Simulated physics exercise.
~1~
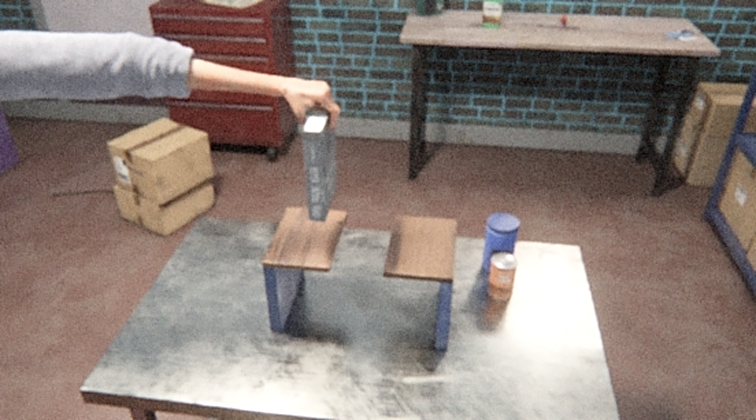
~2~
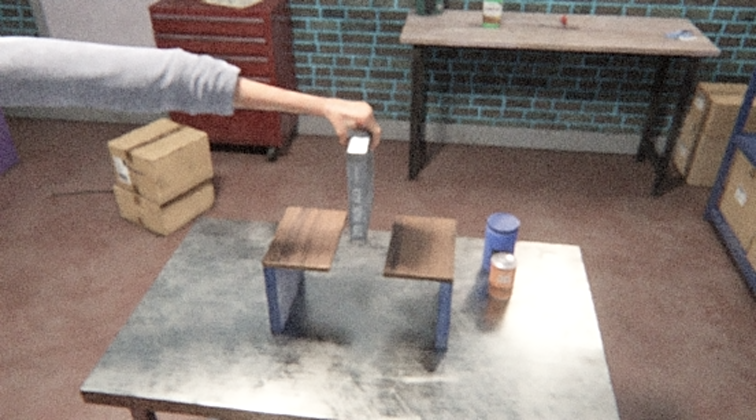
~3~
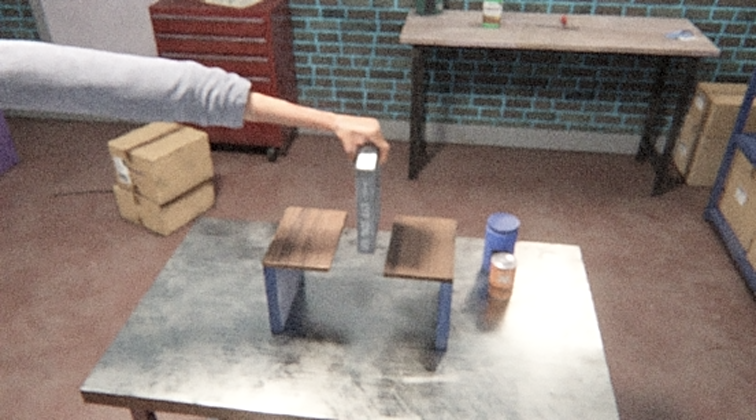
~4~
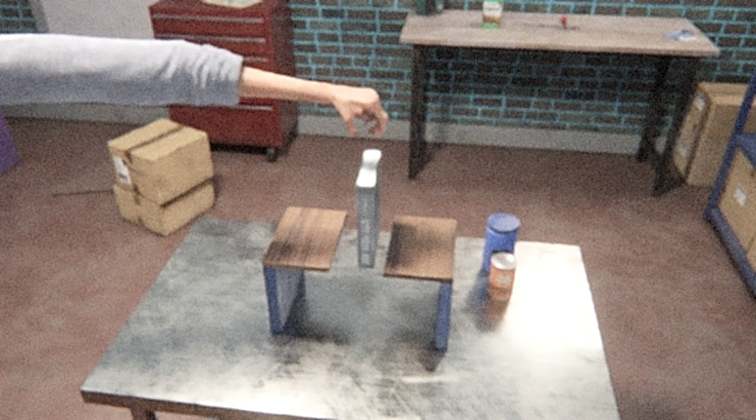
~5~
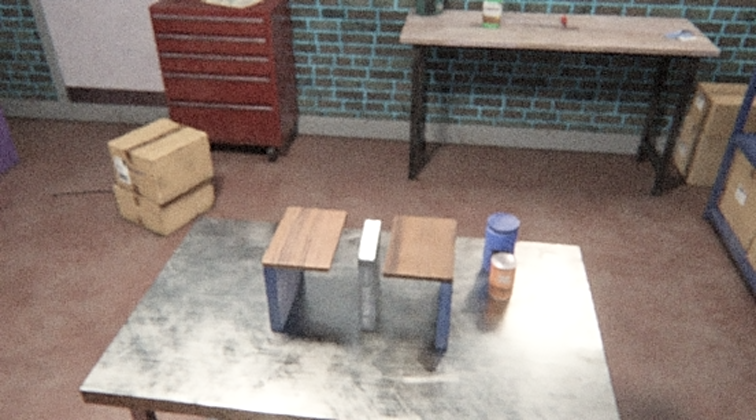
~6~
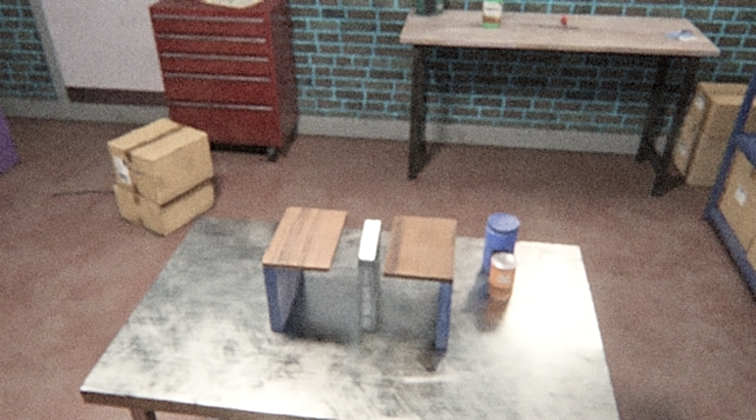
To begin with, a hand holds a grey book upright above a stand on a metal table, its wooden top split by a gap, with a blue jar and an orange tin standing to the right. The hand carries the book right and lowers it until it is over the gap. The fingers then let go and draw back as the book starts down between the two wooden pieces. It drops through the gap and reaches the table, still upright. There it stays, standing between the two halves, while the jar and tin remain where they were.
